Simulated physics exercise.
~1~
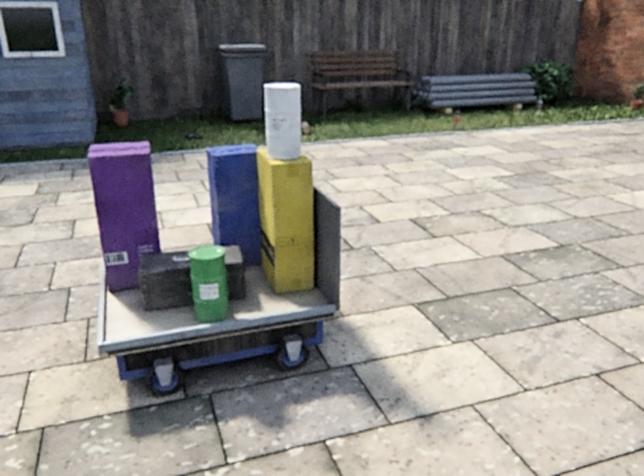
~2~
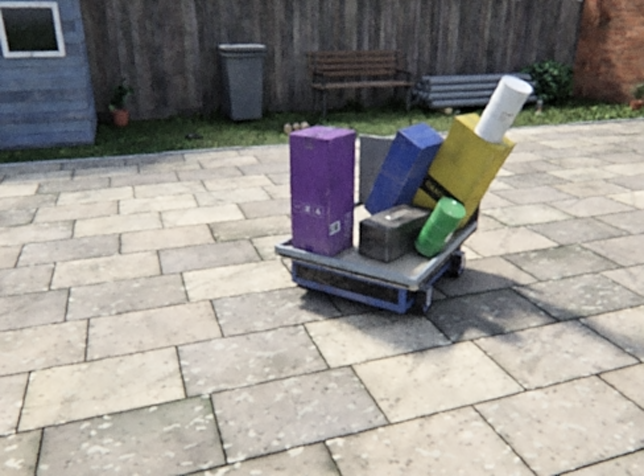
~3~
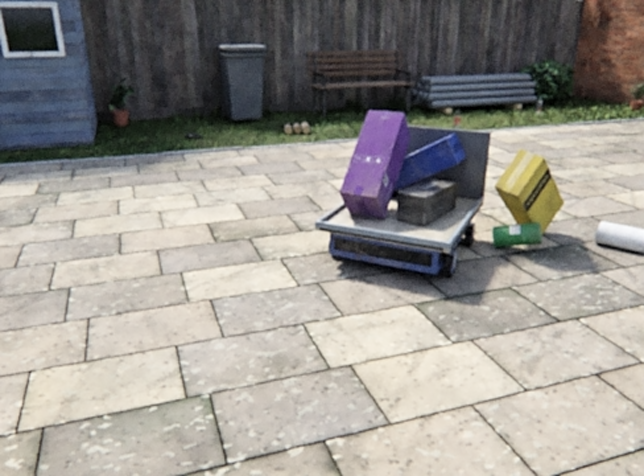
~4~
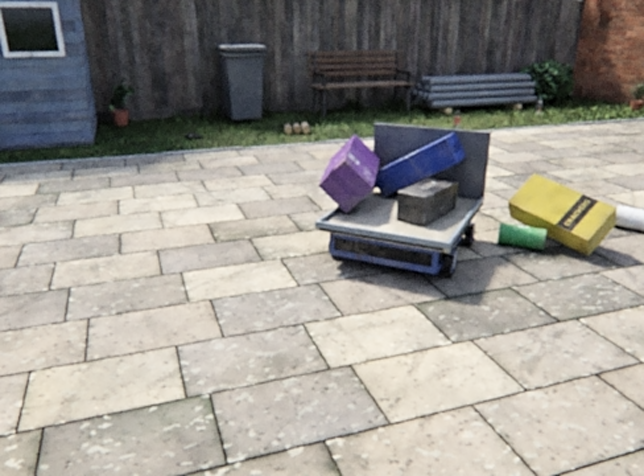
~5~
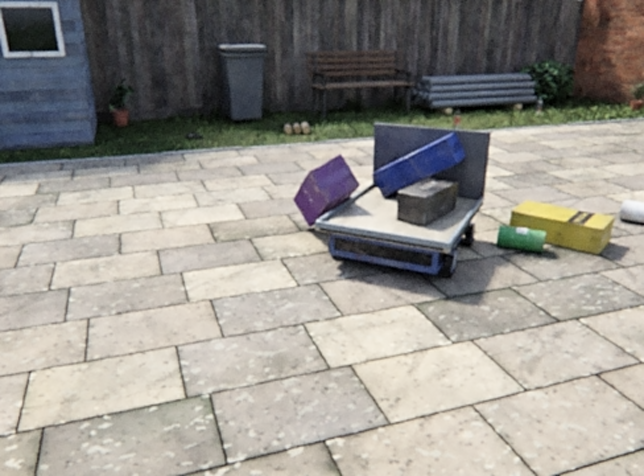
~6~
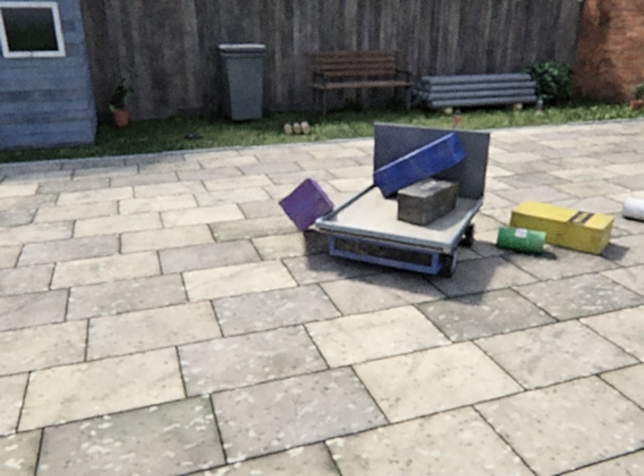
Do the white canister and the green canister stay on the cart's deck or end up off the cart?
Both the white canister and the green canister end up off the cart, lying on the paving to its right.
